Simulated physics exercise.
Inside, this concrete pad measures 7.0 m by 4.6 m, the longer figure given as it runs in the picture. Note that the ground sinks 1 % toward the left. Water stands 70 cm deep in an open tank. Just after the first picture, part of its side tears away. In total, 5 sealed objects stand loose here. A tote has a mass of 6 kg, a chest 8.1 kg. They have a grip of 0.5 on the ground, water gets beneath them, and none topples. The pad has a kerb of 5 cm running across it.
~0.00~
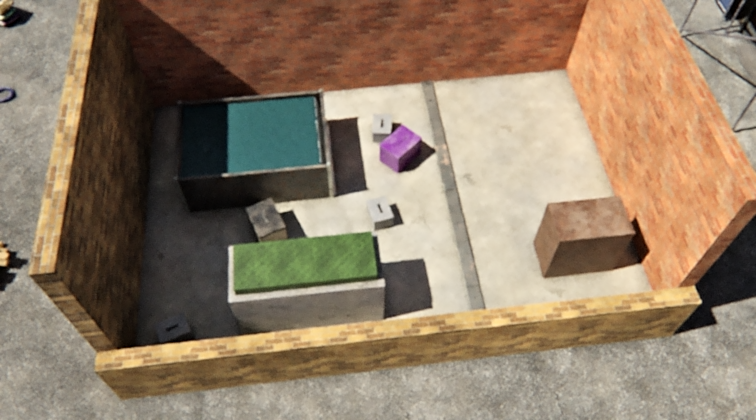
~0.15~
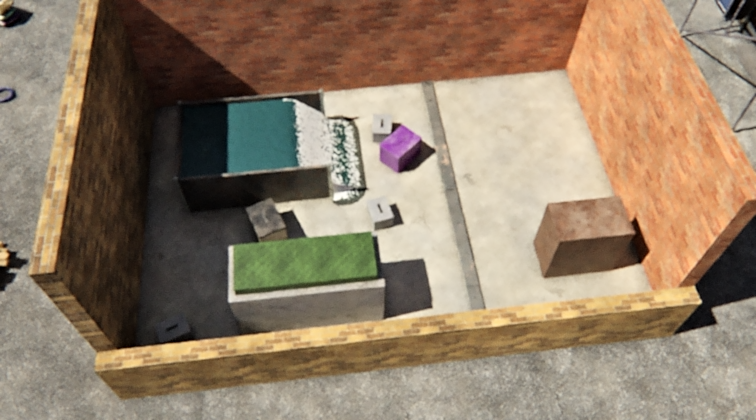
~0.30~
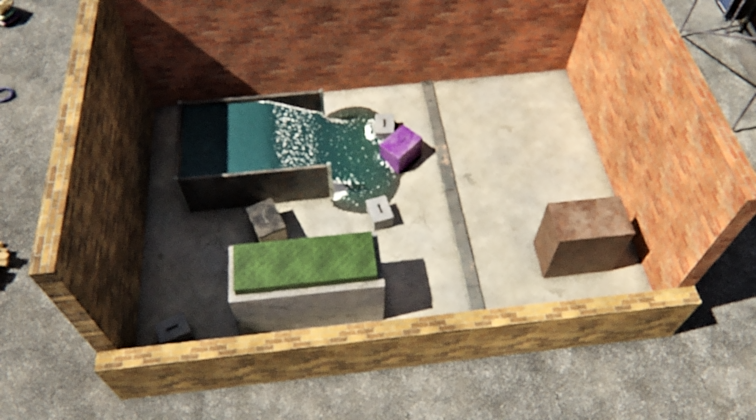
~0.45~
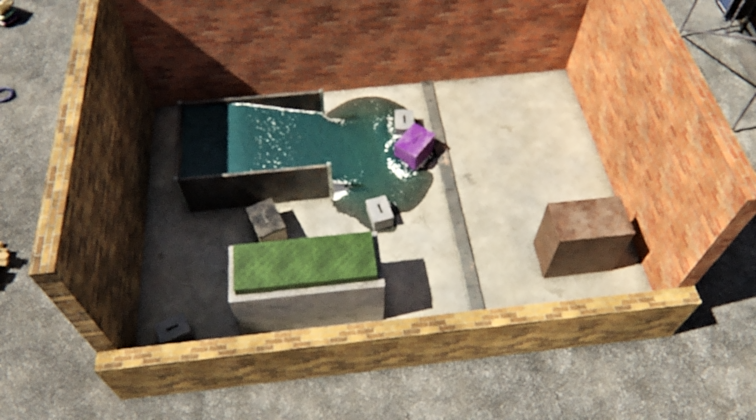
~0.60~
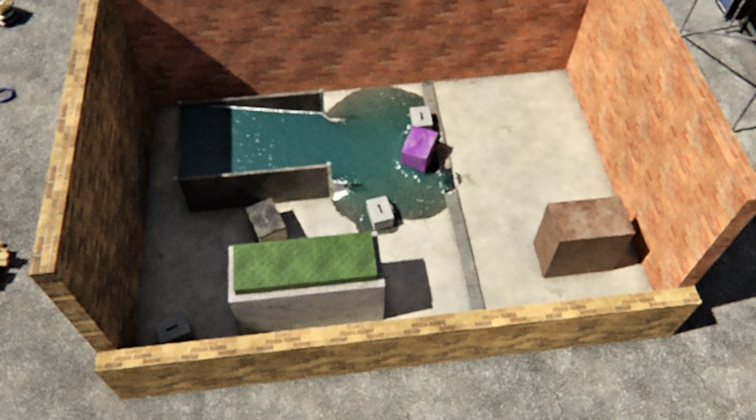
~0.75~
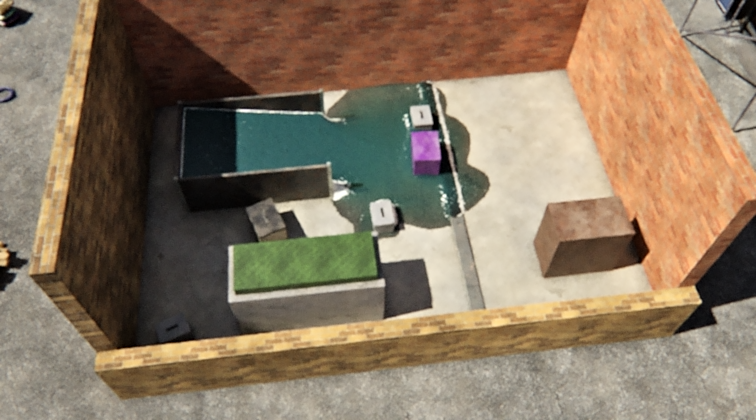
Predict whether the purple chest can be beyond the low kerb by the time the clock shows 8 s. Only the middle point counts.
Outcome: Purple chest goes beyond the kerb.
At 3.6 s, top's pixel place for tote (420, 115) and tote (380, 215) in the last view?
Near (549, 65) and (407, 260).
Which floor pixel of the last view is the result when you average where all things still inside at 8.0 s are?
The average lands around (375, 199).
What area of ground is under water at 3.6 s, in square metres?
The covered patch comes to about 22 m2.
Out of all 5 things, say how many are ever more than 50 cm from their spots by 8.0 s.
5.
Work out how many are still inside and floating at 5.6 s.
Of them, 3.
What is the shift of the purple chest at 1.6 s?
I'd put it at around 200 cm.
After 1.6 s the purple chest is near (527, 173), 2.0 m from its start, afloat; 2 of 5 are over the mark; 2 afloat.
After 3.6 s the purple chest is near (613, 198), 3.2 m from its start, afloat; 2 of 5 are over the mark; 2 afloat.
After 5.6 s the purple chest is near (616, 203), 3.3 m from its start, afloat; 2 of 5 are over the mark; 3 afloat.
After 8.0 s the purple chest is near (611, 202), 3.2 m from its start, afloat; 2 of 5 are over the mark; 5 afloat.
